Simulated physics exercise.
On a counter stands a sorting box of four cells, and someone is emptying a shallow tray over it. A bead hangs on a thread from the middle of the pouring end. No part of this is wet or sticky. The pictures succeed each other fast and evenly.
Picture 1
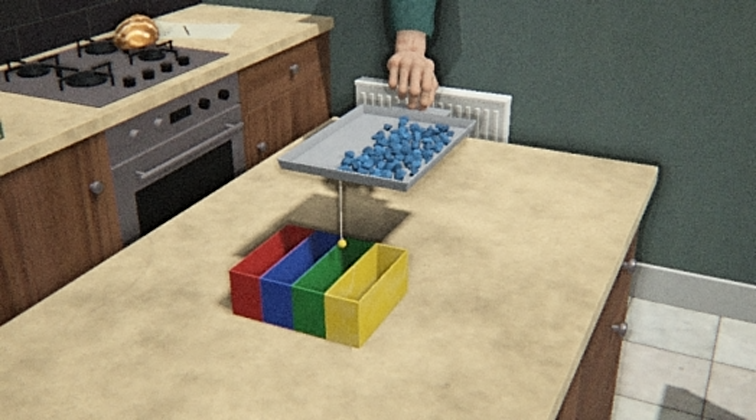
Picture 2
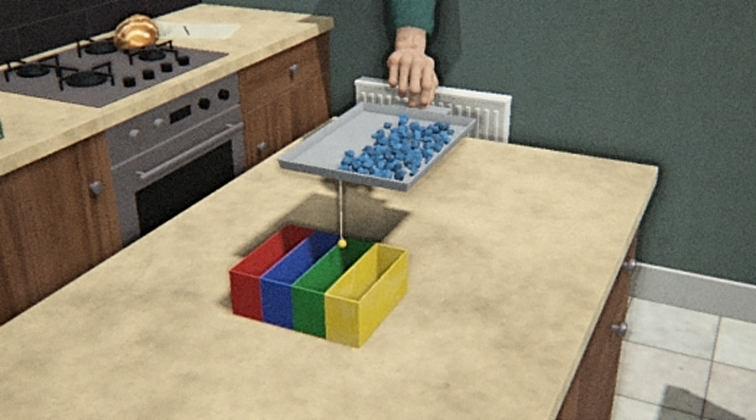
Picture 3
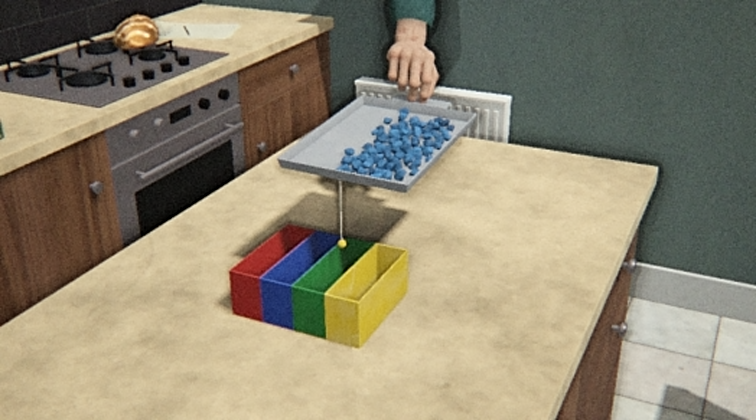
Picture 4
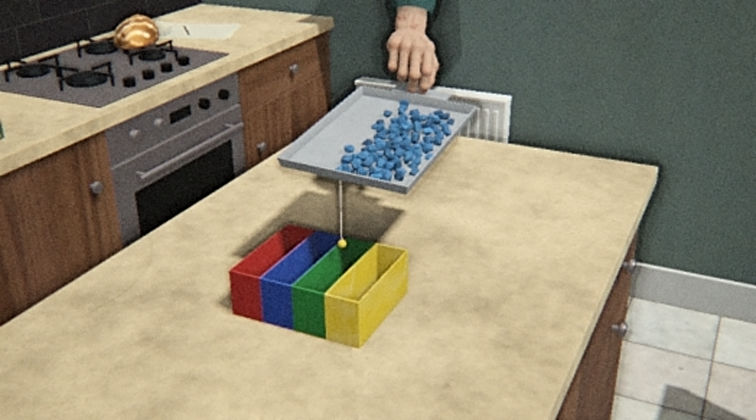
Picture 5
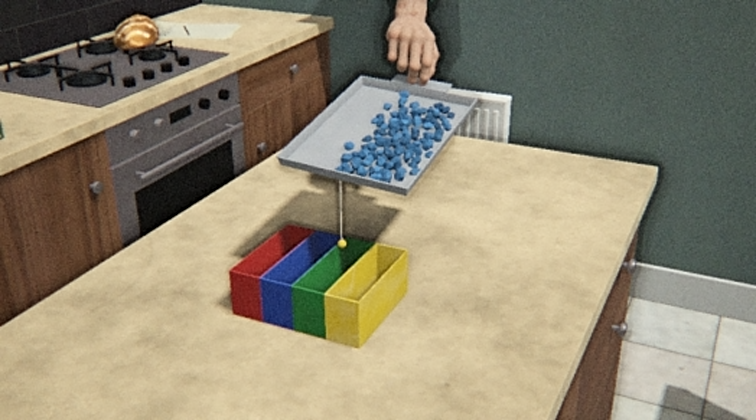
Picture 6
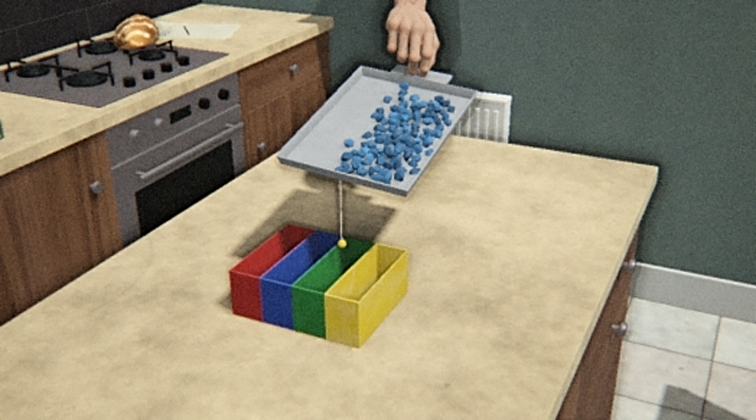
A hand slowly tilts a gray tray of blue stones above four colored boxes.
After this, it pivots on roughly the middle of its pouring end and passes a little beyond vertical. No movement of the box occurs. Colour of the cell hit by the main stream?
Yellow.
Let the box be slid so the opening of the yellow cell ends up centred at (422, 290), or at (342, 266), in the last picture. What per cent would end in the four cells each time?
First case: Some 100 %; second case: Some 20 %.
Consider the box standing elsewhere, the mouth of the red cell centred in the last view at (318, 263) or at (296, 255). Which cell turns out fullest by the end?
The first try: The green cell. The second: Yellow.
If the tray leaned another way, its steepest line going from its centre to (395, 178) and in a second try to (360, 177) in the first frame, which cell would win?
At the first place yellow, at the second the yellow one.
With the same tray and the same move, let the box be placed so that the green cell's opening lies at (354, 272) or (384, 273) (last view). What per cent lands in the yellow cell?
Close to 60 in a hundred, then close to 30 in a hundred.
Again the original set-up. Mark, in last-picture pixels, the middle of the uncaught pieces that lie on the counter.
It's centred at about (413, 331).
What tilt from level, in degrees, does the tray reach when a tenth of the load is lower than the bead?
The tilt then is about 70°.
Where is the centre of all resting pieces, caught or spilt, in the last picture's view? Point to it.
Last view, resting centre - approx. (384, 324).
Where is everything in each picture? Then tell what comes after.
In the first picture, corners of the pouring end at (281, 158) and (406, 181), level; middle of the load at (403, 153), aquarium stones; bead on its thread at (342, 244); red cell at (246, 292); blue cell at (277, 300); green cell at (309, 308); yellow cell at (342, 317).
In the second picture, corners of the pouring end at (281, 158) and (406, 182), level; middle of the load at (403, 152).
In the third picture, corners of the pouring end at (281, 158) and (406, 183), tipped barely, lowest at the right corner; middle of the load at (403, 150).
In the fourth picture, corners of the pouring end at (280, 156) and (406, 184), tipped a little, lowest at the right corner; middle of the load at (403, 146).
In the fifth picture, corners of the pouring end at (280, 156) and (406, 186), tipped a little, lowest at the right corner; middle of the load at (403, 143).
In the sixth picture, corners of the pouring end at (280, 155) and (406, 188), tipped a little, lowest at the right corner; middle of the load at (395, 137); red cell at (246, 292); blue cell at (277, 300); green cell at (309, 308); yellow cell at (342, 317).
Soon, tray tipped steeply; nearly all on the tray; a stray few in the yellow cell; a stray few falling or outside the box.
A while on, tray tipped right over; a small part on the tray; about a third in the yellow cell; a small part in the green cell; about half falling or outside the box.
Towards the end, tray tipped past a quarter turn; about a third in the yellow cell; a small part in the green cell; a stray few in the blue cell; about half falling or outside the box.
Finally, tray tipped past a quarter turn; about a third in the yellow cell; a small part in the green cell; a stray few in the blue cell; none in the red cell; about half outside the box.
